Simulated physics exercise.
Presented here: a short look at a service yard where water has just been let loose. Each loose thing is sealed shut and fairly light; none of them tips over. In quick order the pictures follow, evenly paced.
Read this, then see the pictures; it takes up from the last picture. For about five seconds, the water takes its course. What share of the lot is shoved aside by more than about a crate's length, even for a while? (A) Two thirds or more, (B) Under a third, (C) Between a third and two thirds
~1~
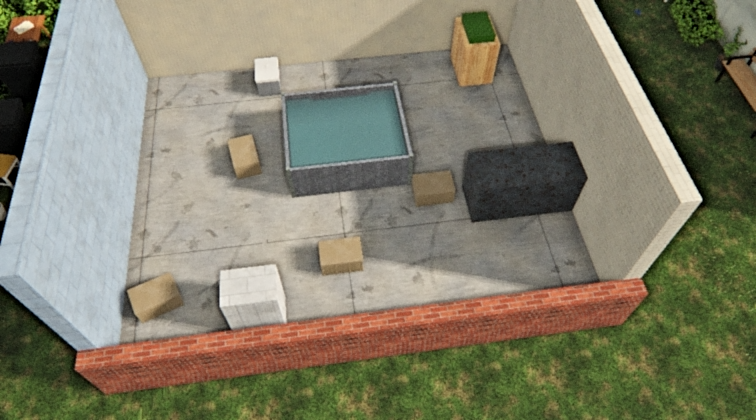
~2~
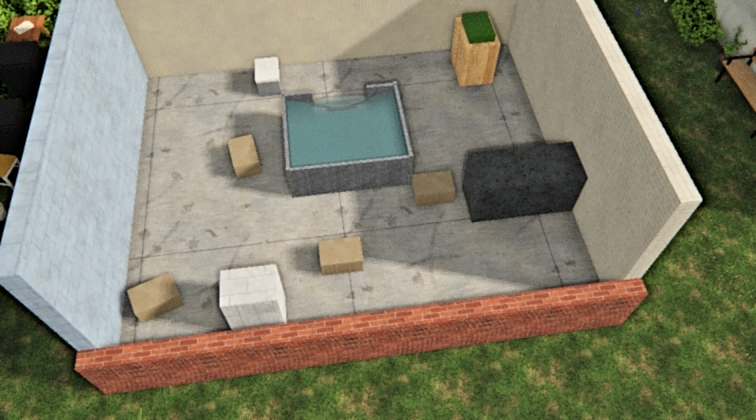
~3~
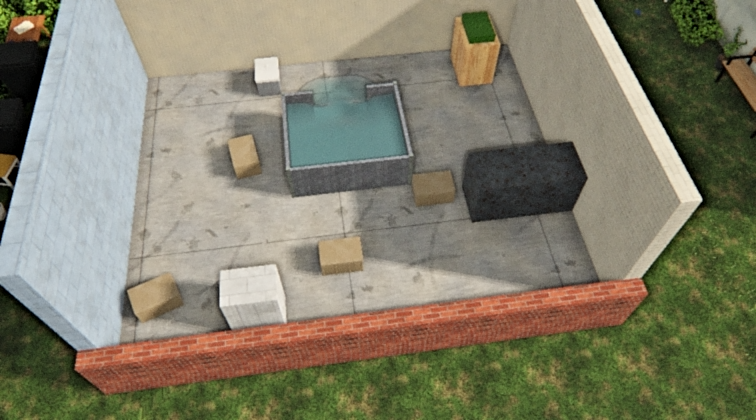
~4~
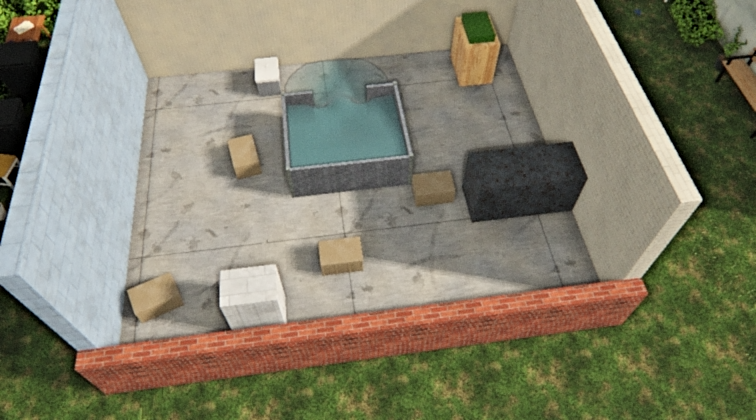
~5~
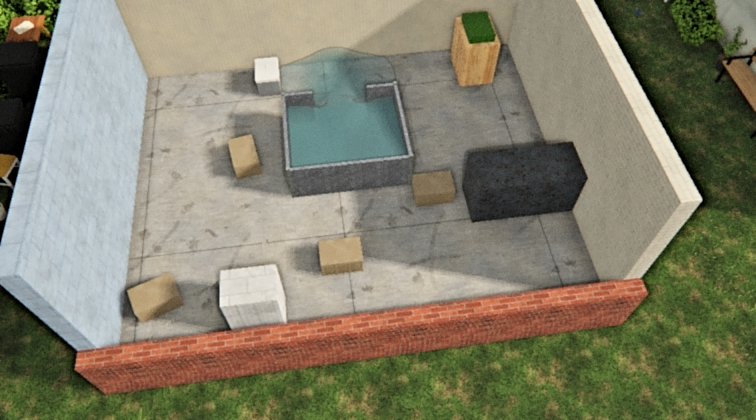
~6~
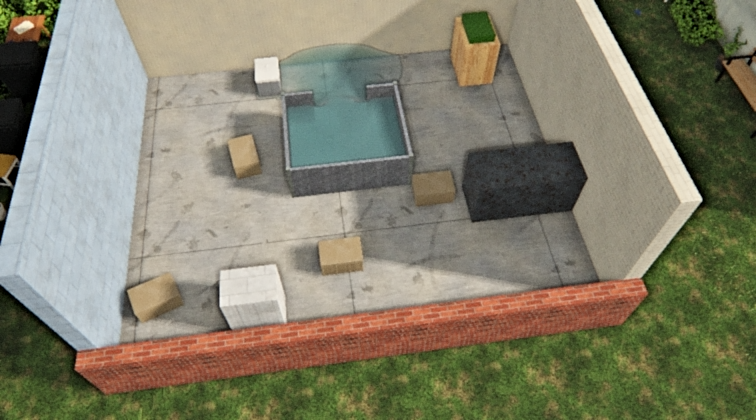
Under a third (B).
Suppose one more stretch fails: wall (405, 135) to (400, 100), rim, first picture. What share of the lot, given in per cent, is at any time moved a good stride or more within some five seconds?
Estimate: Some 0 per cent.
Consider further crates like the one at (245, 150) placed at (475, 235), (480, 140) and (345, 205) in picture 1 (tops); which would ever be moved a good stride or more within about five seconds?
Outcome per entry: Stays where it is / stays where it is / stays where it is.
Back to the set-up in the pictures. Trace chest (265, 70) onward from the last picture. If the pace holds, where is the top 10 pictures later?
(227, 102).
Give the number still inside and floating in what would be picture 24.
Counted: 0.
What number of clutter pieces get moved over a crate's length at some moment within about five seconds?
1.
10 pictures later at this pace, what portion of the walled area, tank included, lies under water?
Close to 30 per cent, tank included.
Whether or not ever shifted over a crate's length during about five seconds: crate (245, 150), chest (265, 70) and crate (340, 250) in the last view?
Sequence check gives below that mark, next past that mark, finally below that mark.
A moment on, 0 of 5 are well off their spots; 0 afloat.
Next, 1 of 5 are well off their spots; 0 afloat.
Later, 1 of 5 are well off their spots; 0 afloat.
In the end, 1 of 5 are well off their spots, and 1 have been at some point; 0 afloat.
